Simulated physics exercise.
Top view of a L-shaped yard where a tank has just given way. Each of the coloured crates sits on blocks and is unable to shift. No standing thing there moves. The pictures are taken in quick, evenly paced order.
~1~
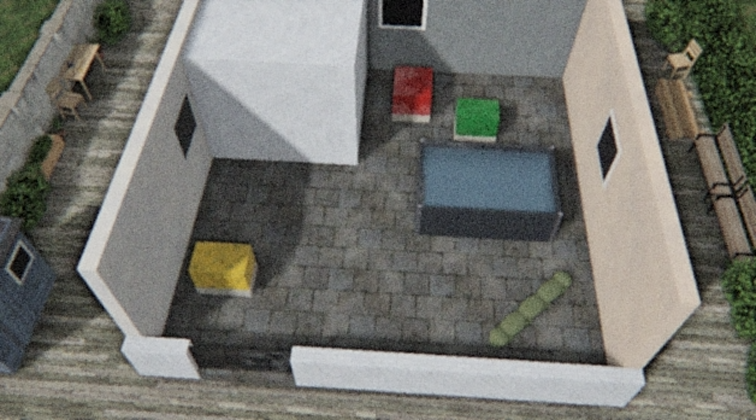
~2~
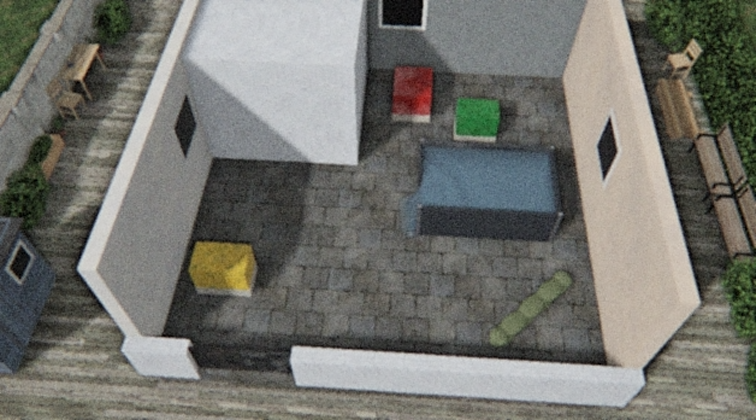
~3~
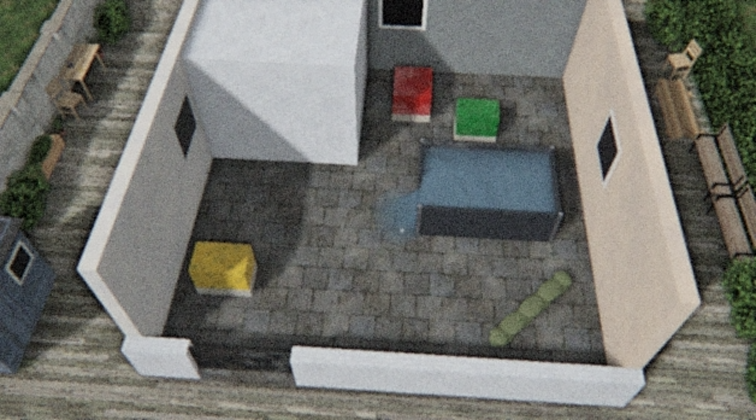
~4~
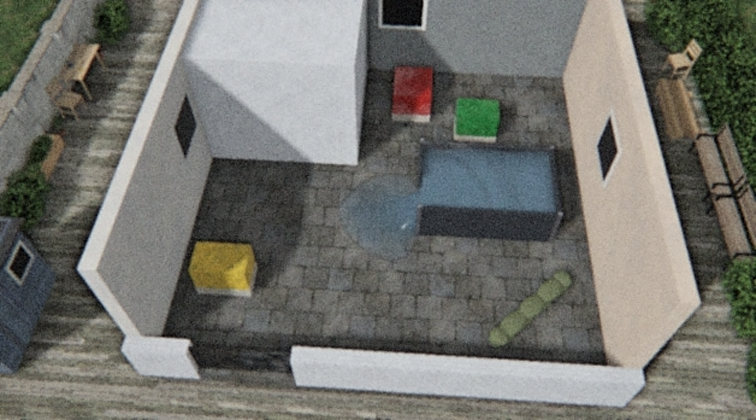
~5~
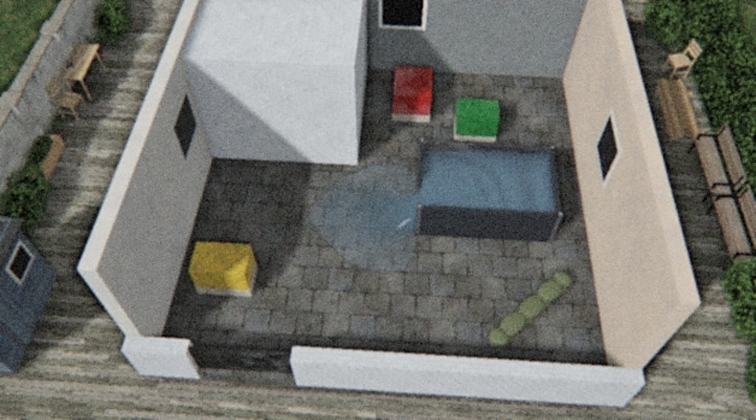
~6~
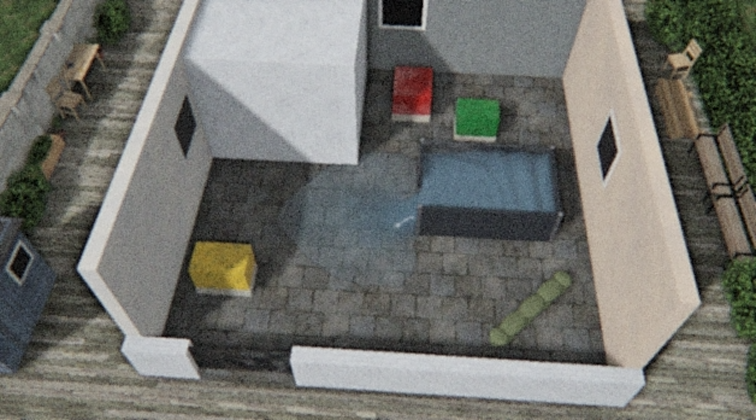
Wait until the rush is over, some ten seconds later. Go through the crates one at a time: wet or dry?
Crate by crate: Yellow crate wet, green crate dry, red crate dry.
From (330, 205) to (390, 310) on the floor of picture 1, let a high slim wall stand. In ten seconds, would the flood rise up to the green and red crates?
Long story short, the green crate is never reached but the red crate is never reached.
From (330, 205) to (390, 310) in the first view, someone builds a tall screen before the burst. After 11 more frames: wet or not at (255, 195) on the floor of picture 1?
There: Awash.
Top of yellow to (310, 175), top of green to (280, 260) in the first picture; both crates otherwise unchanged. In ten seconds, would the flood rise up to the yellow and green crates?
Result - yellow crate is overtopped, green crate is overtopped.
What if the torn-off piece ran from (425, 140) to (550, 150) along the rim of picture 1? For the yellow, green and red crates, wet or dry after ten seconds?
Here's how it goes: The yellow crate is left untouched, the green crate is swamped, and the red crate is swamped.
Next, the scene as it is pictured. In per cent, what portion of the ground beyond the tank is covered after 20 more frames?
Close to 40 in a hundred, I think.
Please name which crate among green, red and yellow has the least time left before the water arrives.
Note: The yellow one is first.
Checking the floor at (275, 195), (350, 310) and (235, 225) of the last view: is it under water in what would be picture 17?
Point one sodden, point two sodden, point three sodden.
A moment on, water covers 30 % of the floor; the yellow crate water round its plinth, the green crate not reached, the red crate not reached.
Next, water covers 40 % of the floor; the yellow crate water round its plinth, the green crate not reached, the red crate water round its plinth.
Then, water covers 40 % of the floor; the yellow crate water round its plinth, the green crate not reached, the red crate water round its plinth.
Later, water covers 50 % of the floor; the yellow crate water round its plinth, the green crate not reached, the red crate water round its plinth.
In the end, water covers 80 % of the floor; the yellow crate was topped, the green crate stayed above the water, the red crate stayed above the water.
